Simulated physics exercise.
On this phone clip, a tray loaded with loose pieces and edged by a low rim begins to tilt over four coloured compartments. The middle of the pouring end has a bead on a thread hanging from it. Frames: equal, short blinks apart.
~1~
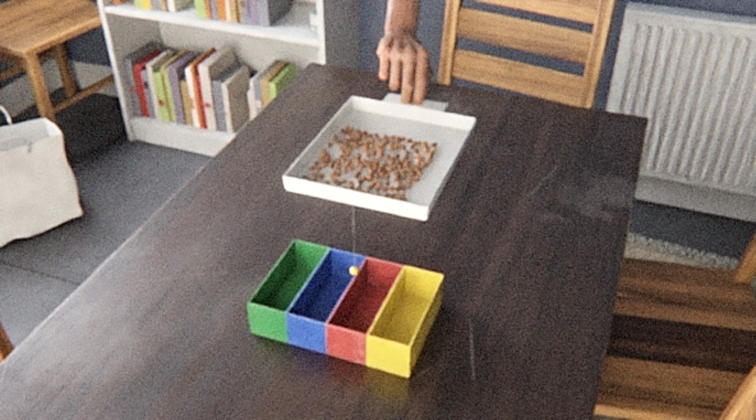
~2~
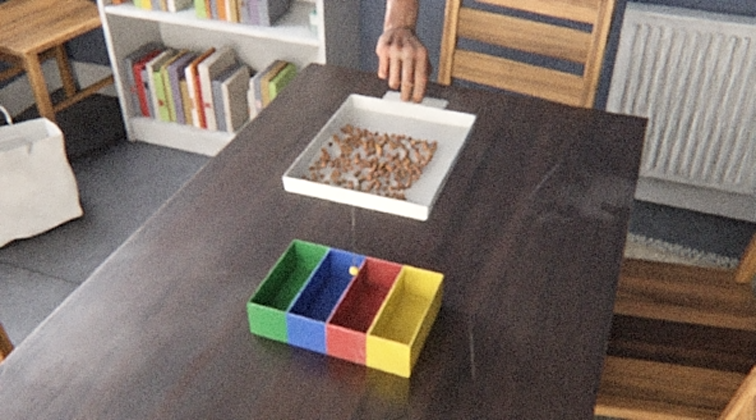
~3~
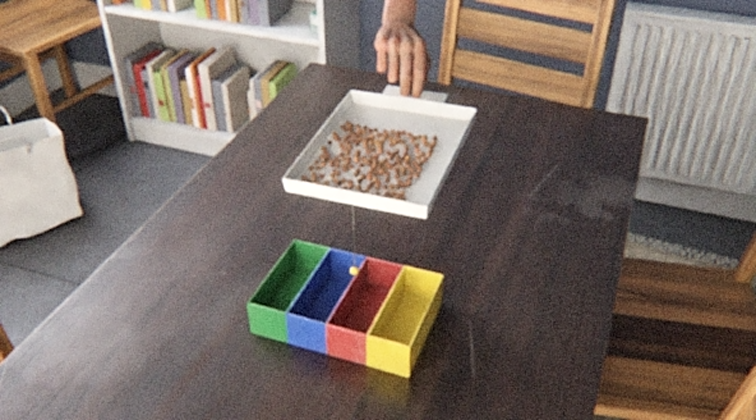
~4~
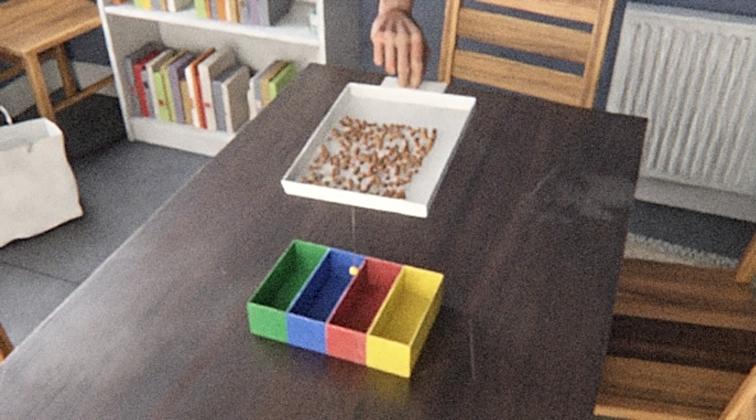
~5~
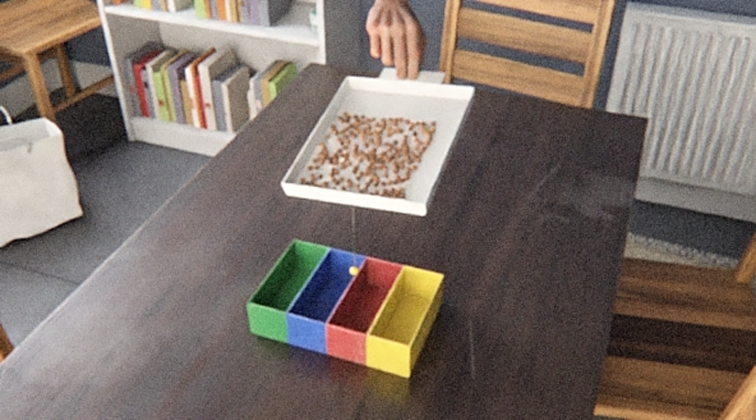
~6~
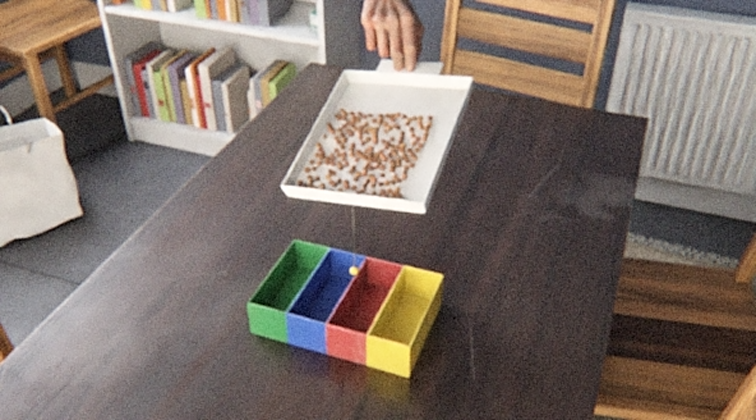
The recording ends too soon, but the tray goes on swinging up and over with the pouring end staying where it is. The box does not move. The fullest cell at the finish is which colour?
Colour: Green.
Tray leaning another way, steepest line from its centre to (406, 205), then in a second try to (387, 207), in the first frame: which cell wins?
First try: That yellow cell; second try: That yellow cell.
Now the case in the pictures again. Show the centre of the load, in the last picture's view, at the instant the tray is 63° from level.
The middle of the pieces lands at roughly (326, 175).
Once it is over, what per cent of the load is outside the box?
Roughly 0 per cent.
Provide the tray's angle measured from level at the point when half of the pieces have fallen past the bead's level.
105° or so.
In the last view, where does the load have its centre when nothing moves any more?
At about (291, 302), give or take.
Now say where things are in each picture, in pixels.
In the first picture, corners of the pouring end at (286, 176) and (426, 206), level; middle of the load at (376, 165), cereal balls; bead on its thread at (355, 271); green cell at (268, 320); blue cell at (307, 331); red cell at (347, 342); yellow cell at (388, 353).
In the second picture, corners of the pouring end at (285, 176) and (426, 206), level; middle of the load at (376, 165).
In the third picture, corners of the pouring end at (285, 178) and (425, 205), tipped barely, lowest at the left corner; middle of the load at (376, 162).
In the fourth picture, corners of the pouring end at (284, 180) and (424, 204), tipped a little, lowest at the left corner; middle of the load at (375, 159).
In the fifth picture, corners of the pouring end at (284, 183) and (423, 202), tipped a little, lowest at the left corner; middle of the load at (374, 156).
In the sixth picture, corners of the pouring end at (284, 185) and (422, 202), tipped clearly, lowest at the left corner; middle of the load at (371, 155), about a quarter on the move; green cell at (268, 320); blue cell at (307, 331); red cell at (347, 342); yellow cell at (388, 353).
Soon after the last picture, tray tipped steeply; nearly all on the tray; a stray few falling or outside the box.
A little later, tray tipped past a quarter turn; about half on the tray; about a quarter in the green cell; a stray few in the blue cell; about a quarter falling or outside the box.
Later still, tray tipped past a quarter turn; most in the green cell; a small part in the blue cell; a stray few falling or outside the box.
At rest, tray tipped past a quarter turn; most in the green cell; a small part in the blue cell; none in the yellow cell; none in the red cell; a stray few outside the box.
